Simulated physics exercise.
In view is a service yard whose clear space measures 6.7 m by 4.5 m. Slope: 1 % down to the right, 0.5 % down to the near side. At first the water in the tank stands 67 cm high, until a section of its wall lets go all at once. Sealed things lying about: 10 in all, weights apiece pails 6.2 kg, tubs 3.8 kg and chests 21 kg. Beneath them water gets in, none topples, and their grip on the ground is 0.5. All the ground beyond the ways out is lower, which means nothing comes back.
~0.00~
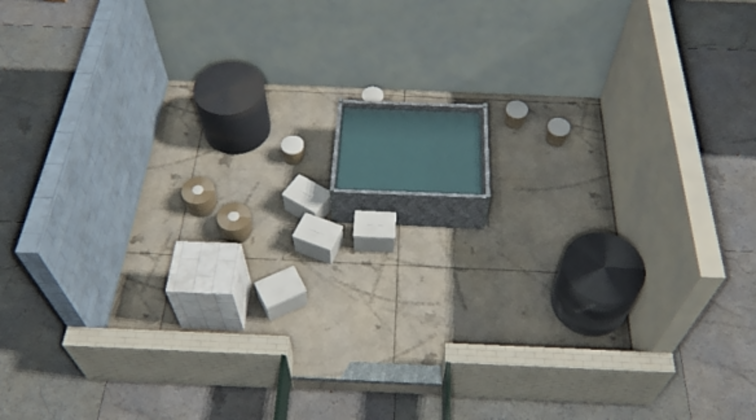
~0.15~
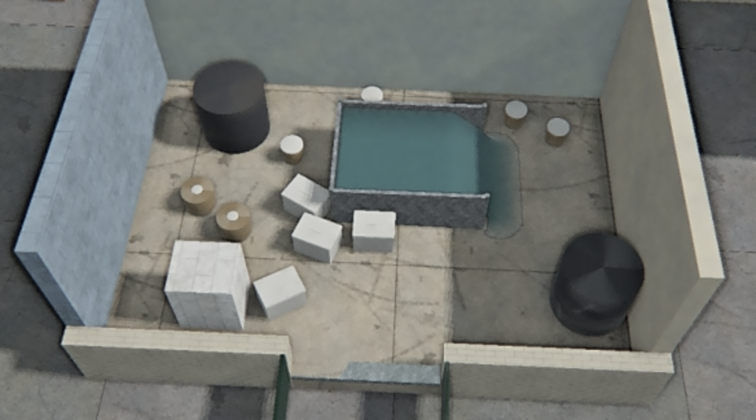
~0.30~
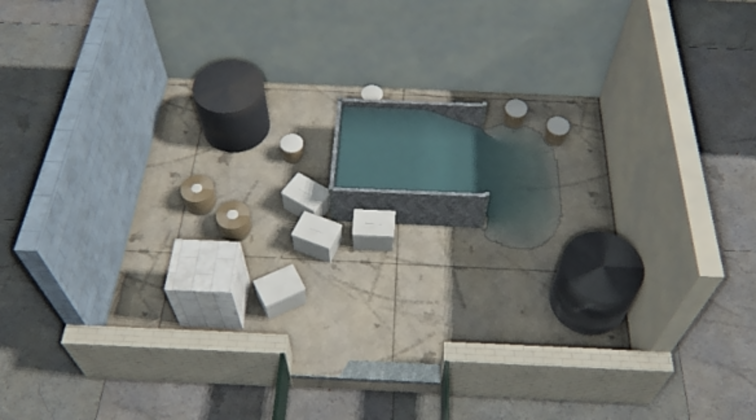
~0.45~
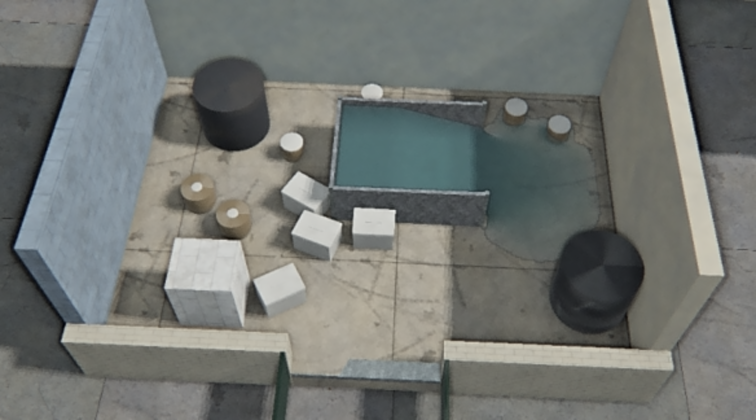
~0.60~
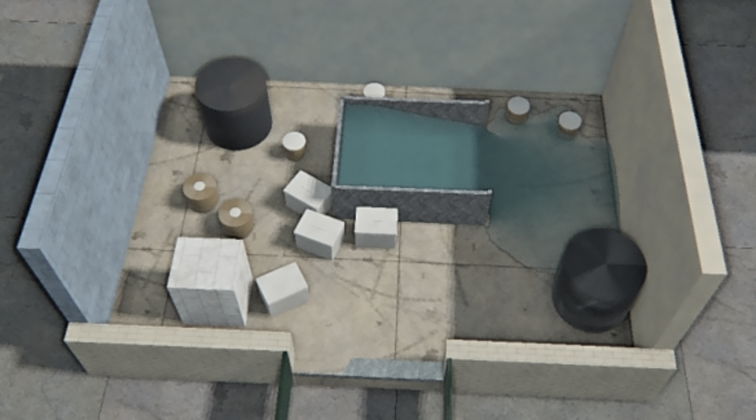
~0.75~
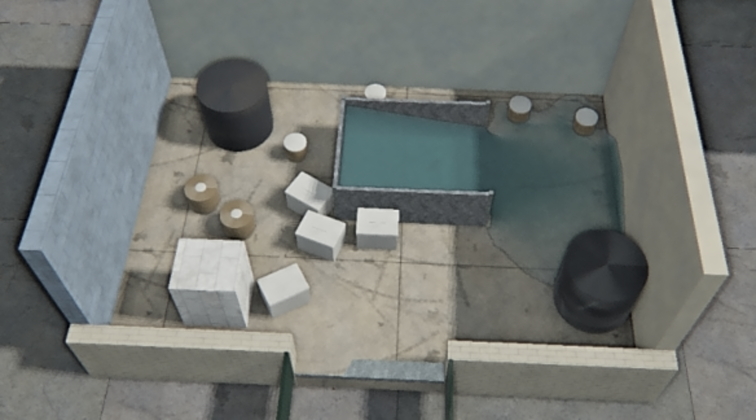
Water pours out of the tank's open right side, spreads across the yard and nudges one pail.
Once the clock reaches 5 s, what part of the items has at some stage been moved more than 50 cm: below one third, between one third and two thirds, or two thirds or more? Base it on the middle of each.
It does not reach a third.
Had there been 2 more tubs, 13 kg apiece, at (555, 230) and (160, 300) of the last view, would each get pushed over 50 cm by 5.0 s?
In turn: More, short of it.
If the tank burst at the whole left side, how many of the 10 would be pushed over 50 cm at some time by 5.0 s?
Then it comes to 5.
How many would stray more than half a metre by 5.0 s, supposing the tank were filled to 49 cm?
Result: 3.
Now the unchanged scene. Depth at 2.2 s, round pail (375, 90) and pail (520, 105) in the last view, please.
0 and 5 cm.
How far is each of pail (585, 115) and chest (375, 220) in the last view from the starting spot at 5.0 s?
Object 1: 400 cm. Object 2: 10 cm.
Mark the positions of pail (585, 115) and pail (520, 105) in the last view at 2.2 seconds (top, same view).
Estimated pixels: (507, 91) and (488, 108).
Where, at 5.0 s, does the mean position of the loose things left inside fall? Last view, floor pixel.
Centre of the remaining things: Roughly (289, 188).
After 1.1 s 1 of 10 are over 50 cm from their spots; 1 afloat.
After 2.2 s 1 of 10 are over 50 cm from their spots; 1 afloat.
After 3.5 s 3 of 10 are over 50 cm from their spots; 2 afloat.
After 5.0 s 3 of 10 are over 50 cm from their spots, and 3 have been at some point; 3 afloat.
